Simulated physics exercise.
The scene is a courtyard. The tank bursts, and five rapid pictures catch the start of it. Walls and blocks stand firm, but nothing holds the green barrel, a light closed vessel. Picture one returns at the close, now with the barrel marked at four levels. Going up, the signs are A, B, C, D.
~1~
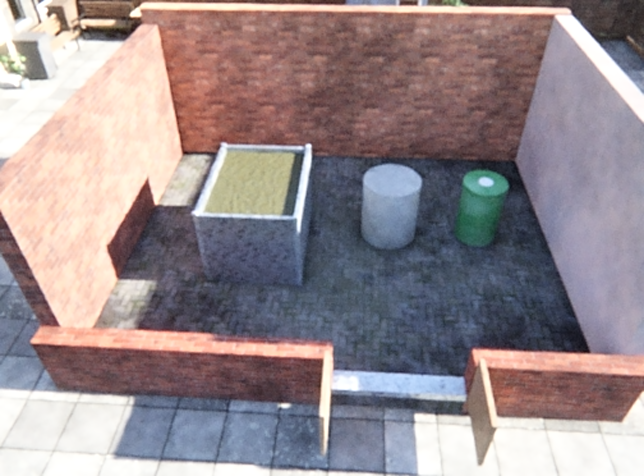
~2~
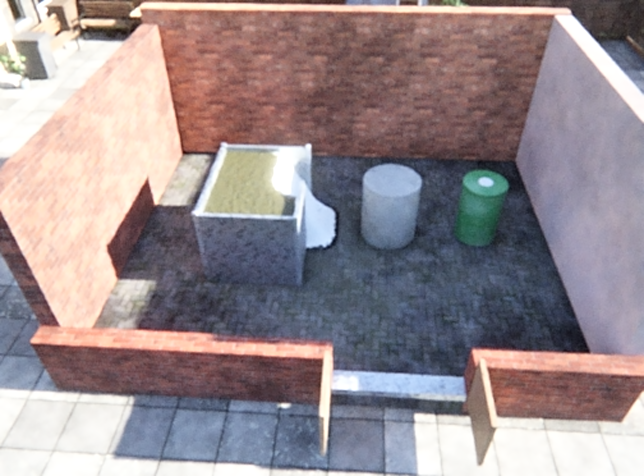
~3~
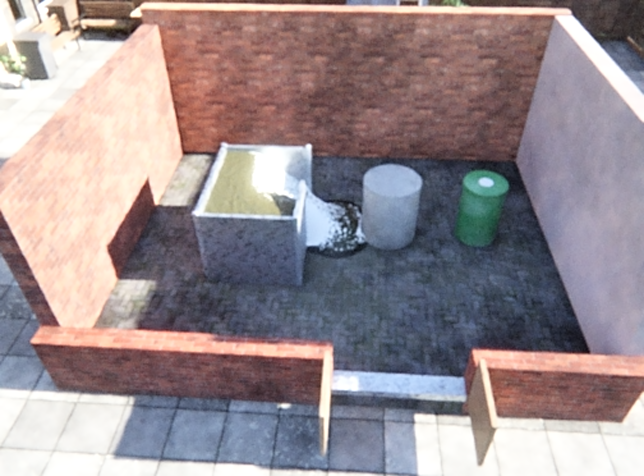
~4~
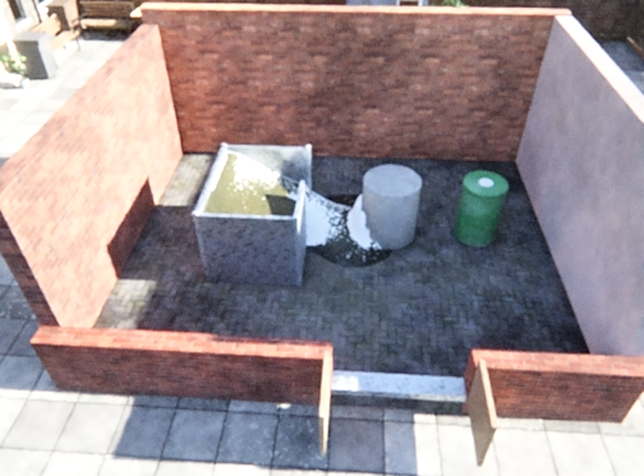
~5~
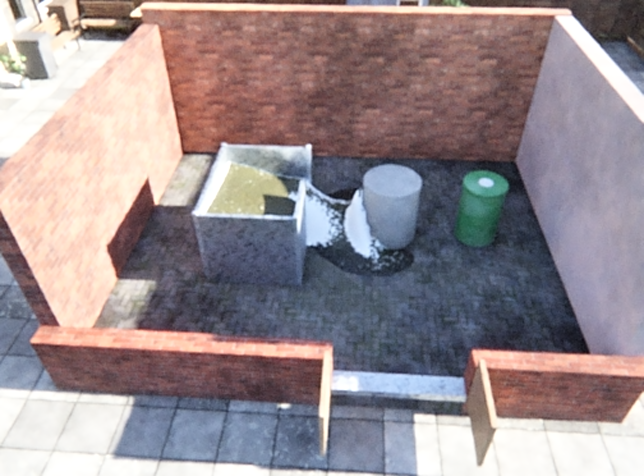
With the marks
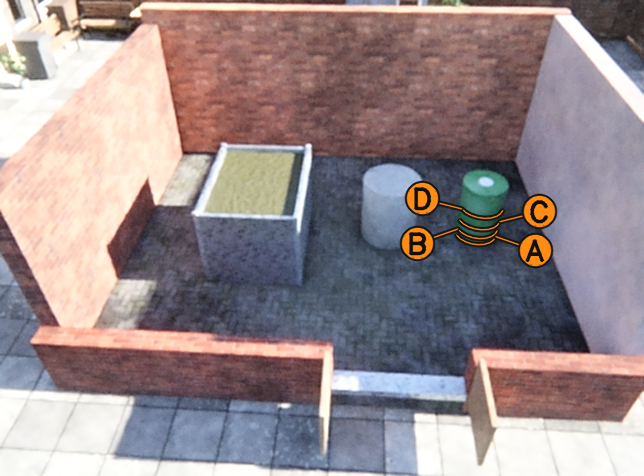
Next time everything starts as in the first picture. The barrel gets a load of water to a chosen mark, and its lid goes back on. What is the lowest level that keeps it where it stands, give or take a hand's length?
That is level B.
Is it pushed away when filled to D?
No.
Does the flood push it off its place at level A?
Yes.
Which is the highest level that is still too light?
A it is.
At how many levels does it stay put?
Three of the four.
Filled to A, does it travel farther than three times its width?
No, less.
On the marked copy, A at (478, 244); B at (479, 238); C at (481, 229); D at (484, 218); from the bottom up A, B, C, D.
With A, it is pushed about its own width away.
With B, it shifts by a finger or two and stays.
With C, it does not move.
With D, it does not move.
